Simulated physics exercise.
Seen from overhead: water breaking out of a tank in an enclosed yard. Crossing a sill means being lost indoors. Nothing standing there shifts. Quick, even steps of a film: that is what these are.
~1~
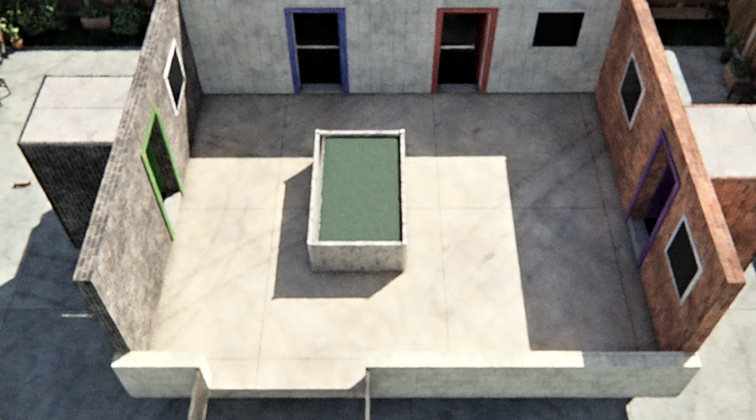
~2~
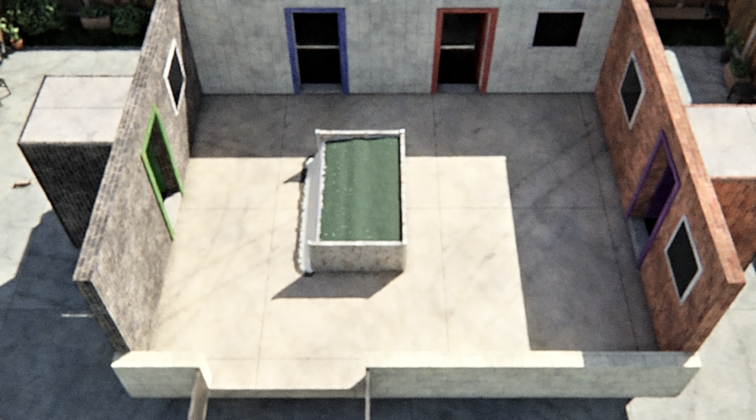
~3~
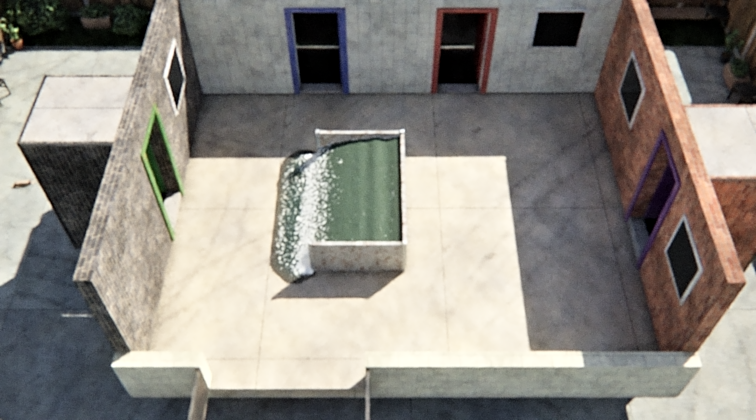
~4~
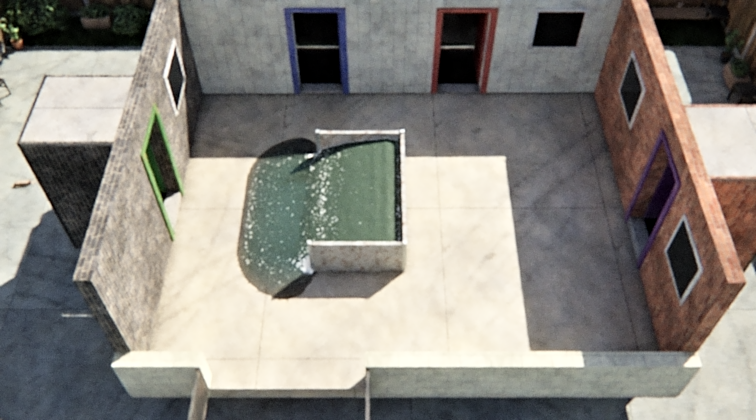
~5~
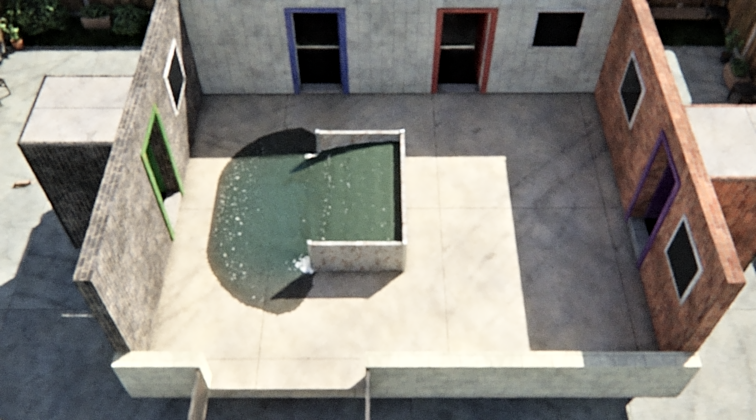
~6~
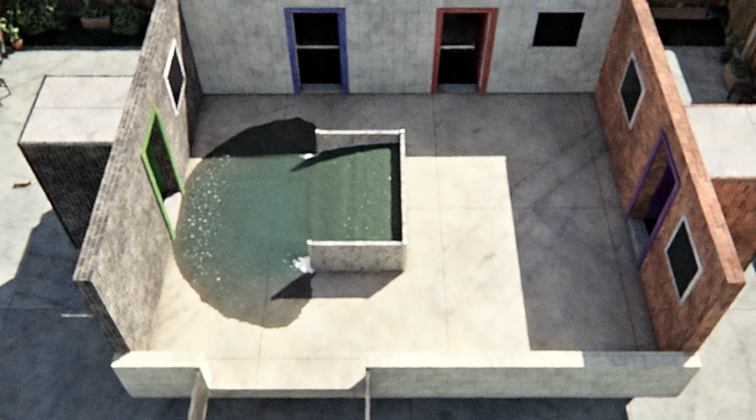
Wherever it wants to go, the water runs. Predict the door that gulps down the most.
I would say the green door.
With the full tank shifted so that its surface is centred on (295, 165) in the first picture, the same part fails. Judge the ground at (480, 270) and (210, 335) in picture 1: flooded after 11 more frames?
The first point is unwetted and the second is taken by the flood.
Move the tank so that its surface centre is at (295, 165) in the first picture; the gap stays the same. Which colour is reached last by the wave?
Answer: The purple-painted one.
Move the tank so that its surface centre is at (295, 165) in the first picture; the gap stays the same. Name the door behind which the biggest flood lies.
My pick is the green door.
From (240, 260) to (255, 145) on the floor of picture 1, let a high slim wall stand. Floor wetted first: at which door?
The flood hits the one in blue before the rest.
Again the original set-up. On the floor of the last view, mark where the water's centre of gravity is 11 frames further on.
At about (252, 217).
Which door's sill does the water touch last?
I'd go with the purple-painted one.
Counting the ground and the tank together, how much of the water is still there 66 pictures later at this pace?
Estimate: 72 per cent.
A moment on, water covers 25 % of the floor; purple door not reached, blue door not reached, red door not reached, green door a lot in.
Next, water covers 25 % of the floor; purple door not reached, blue door not reached, red door not reached, green door a lot in.
Then, water covers 40 % of the floor; purple door not reached, blue door wet at the sill, nothing in, red door not reached, green door a lot in.
Later, water covers 75 % of the floor; purple door not reached, blue door a trickle in, red door wet at the sill, nothing in, green door a lot in.
In the end, water covers 90 % of the floor; purple door wet at the sill, nothing in, blue door a trickle in, red door wet at the sill, nothing in, green door a lot in; the green door has let in the most.
